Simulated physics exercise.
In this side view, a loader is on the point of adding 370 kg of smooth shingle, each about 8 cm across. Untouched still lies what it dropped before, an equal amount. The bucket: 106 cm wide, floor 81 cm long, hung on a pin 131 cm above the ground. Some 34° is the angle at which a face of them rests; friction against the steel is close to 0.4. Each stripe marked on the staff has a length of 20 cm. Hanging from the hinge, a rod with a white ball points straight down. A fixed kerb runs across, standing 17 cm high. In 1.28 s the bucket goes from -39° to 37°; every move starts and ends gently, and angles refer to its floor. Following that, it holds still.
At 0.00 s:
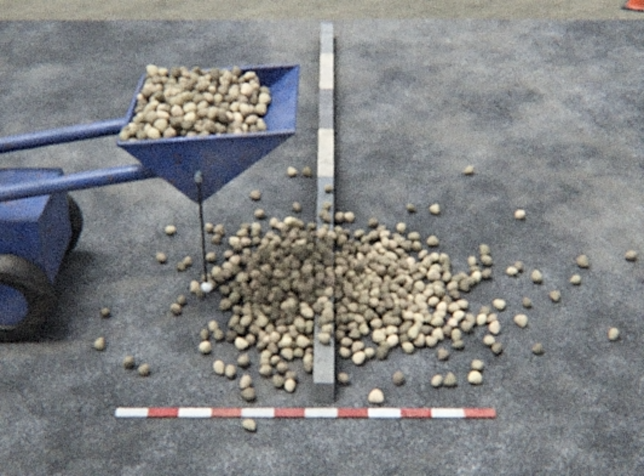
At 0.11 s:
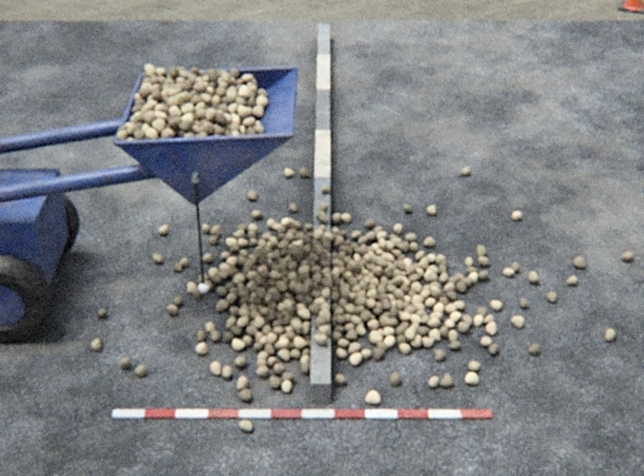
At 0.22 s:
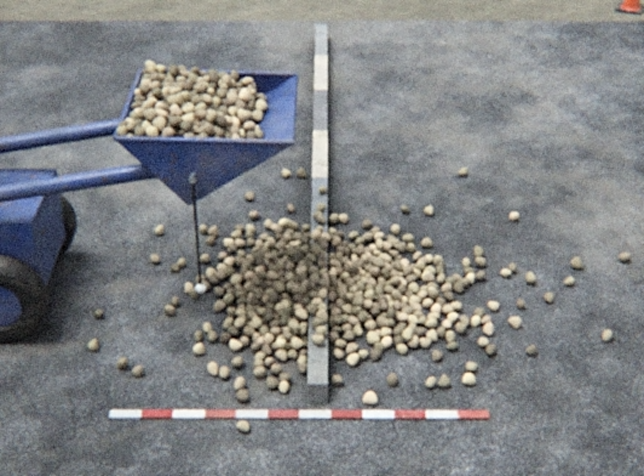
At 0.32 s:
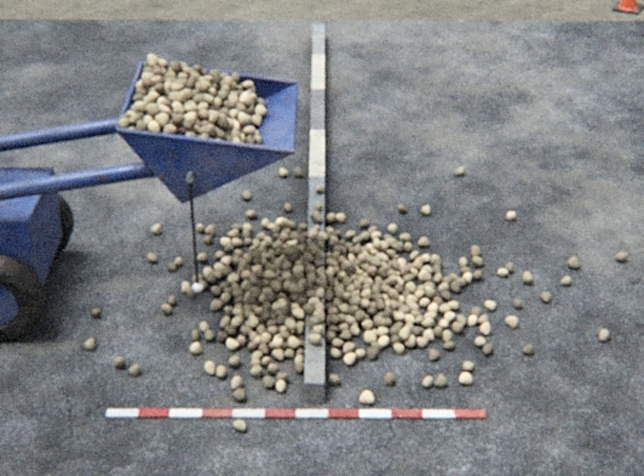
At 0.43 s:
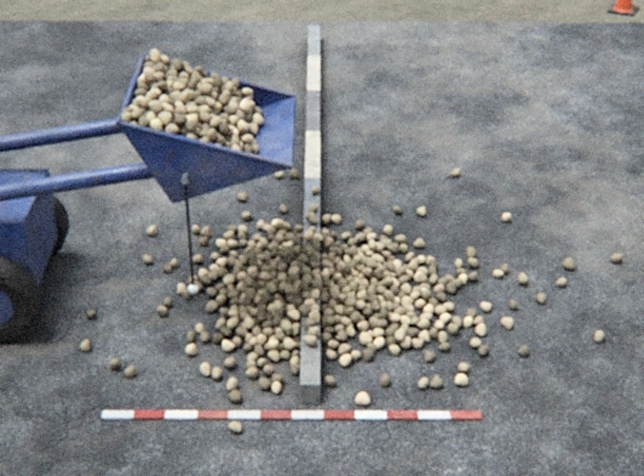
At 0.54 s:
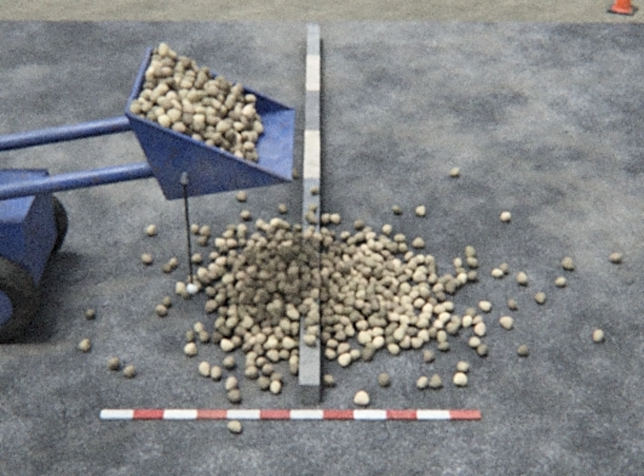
A blue loader bucket full of rounded stones tilts down rightward above a scattered pile.
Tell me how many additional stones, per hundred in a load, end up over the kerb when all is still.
Some 79 in every hundred.
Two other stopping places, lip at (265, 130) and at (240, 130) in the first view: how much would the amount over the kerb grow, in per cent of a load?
I'd say close to 50 per cent for one and close to 20 per cent for the other, in that order.
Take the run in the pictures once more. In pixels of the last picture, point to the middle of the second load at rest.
They end up centred around (357, 285).
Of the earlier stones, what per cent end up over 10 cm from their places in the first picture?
20 %.
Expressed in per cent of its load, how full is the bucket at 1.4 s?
Near 45 per cent of the load is held.
After 1.0 s the floor is at 25°; in per cent of one load, 99 in the bucket, 56 on this side of the kerb, 46 over the kerb; the foremost stones are at (551, 274).
After 1.4 s the floor is at 37°; in per cent of one load, 43 in the bucket, 98 on this side of the kerb, 60 over the kerb; the foremost stones are at (551, 274).
After 1.7 s the floor is at 37°; in per cent of one load, 6 in the bucket, 93 on this side of the kerb, 102 over the kerb; the foremost stones are at (551, 274).
After 4.3 s the floor is at 37°; in per cent of one load, 0 in the bucket, 76 on this side of the kerb, 125 over the kerb; the foremost stones are at (554, 275). Net gain over the kerb, 79.
